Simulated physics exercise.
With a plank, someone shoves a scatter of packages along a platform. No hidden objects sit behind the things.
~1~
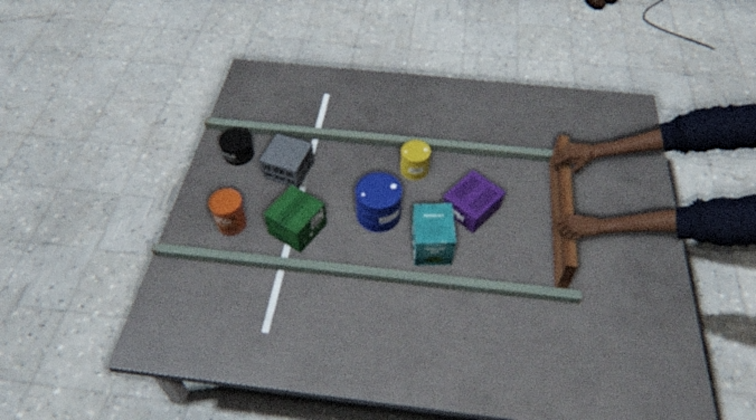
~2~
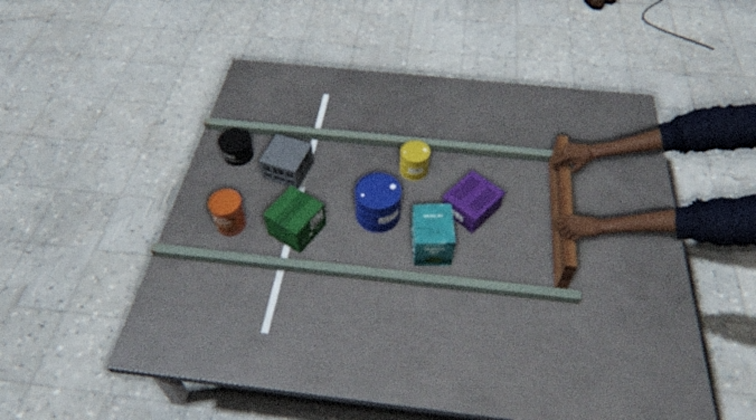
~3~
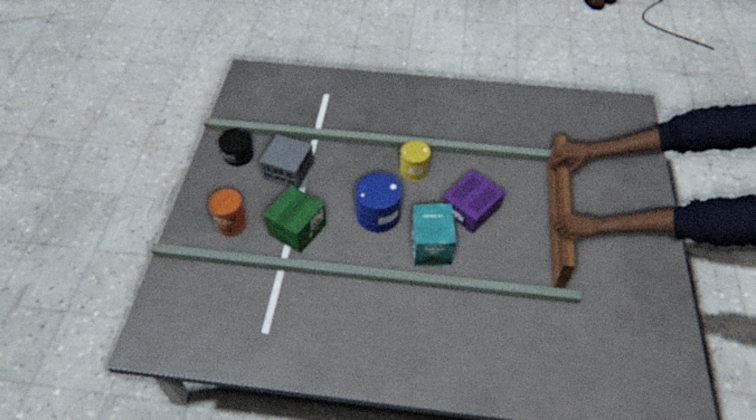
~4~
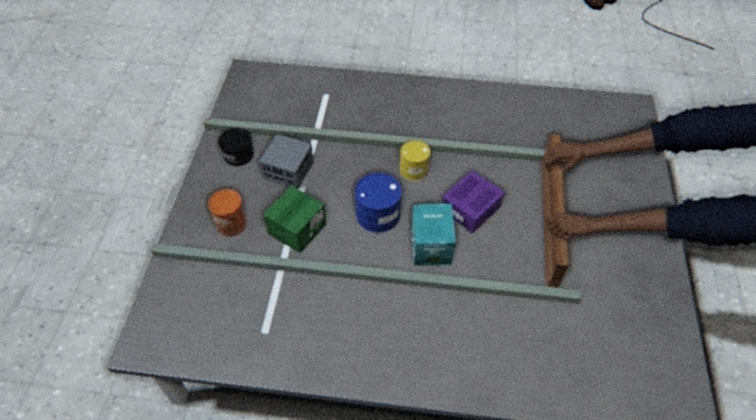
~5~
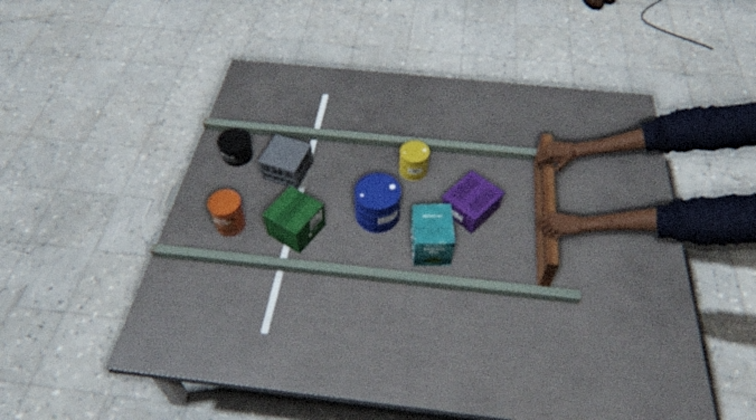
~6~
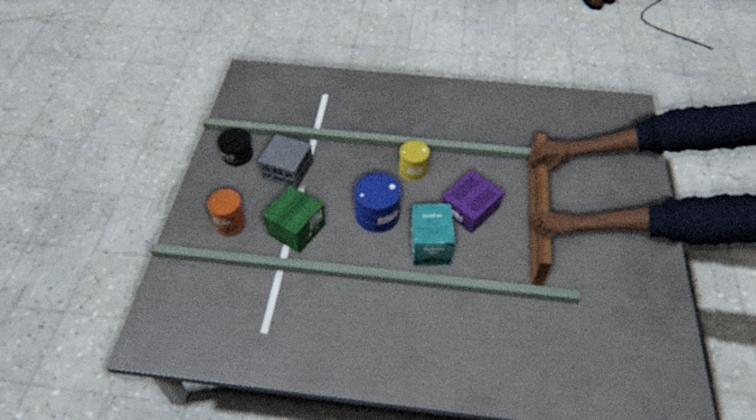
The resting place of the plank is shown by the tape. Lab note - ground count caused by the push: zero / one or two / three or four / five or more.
The ones that plunge will number none.
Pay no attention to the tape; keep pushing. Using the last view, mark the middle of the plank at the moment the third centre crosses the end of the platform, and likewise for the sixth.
Its centre point is roughly (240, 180) and later (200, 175).
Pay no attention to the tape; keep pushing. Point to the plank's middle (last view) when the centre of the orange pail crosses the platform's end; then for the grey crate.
Points: About (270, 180) and about (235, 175).
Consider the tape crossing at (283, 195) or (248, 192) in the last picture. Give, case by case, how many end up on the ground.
In the first try the count is 0, and in the second it is 2.
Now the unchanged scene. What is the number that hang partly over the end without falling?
Tally: 0.
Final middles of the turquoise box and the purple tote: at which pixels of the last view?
In the last picture the turquoise box sits around (270, 217) and the purple tote around (279, 184).
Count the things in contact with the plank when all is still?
3 in contact.
Soon after, none off yet; black pail at rest near (236, 148); orange pail at rest near (228, 214); grey crate at rest near (287, 162).
In the end, the number that fall off is zero.
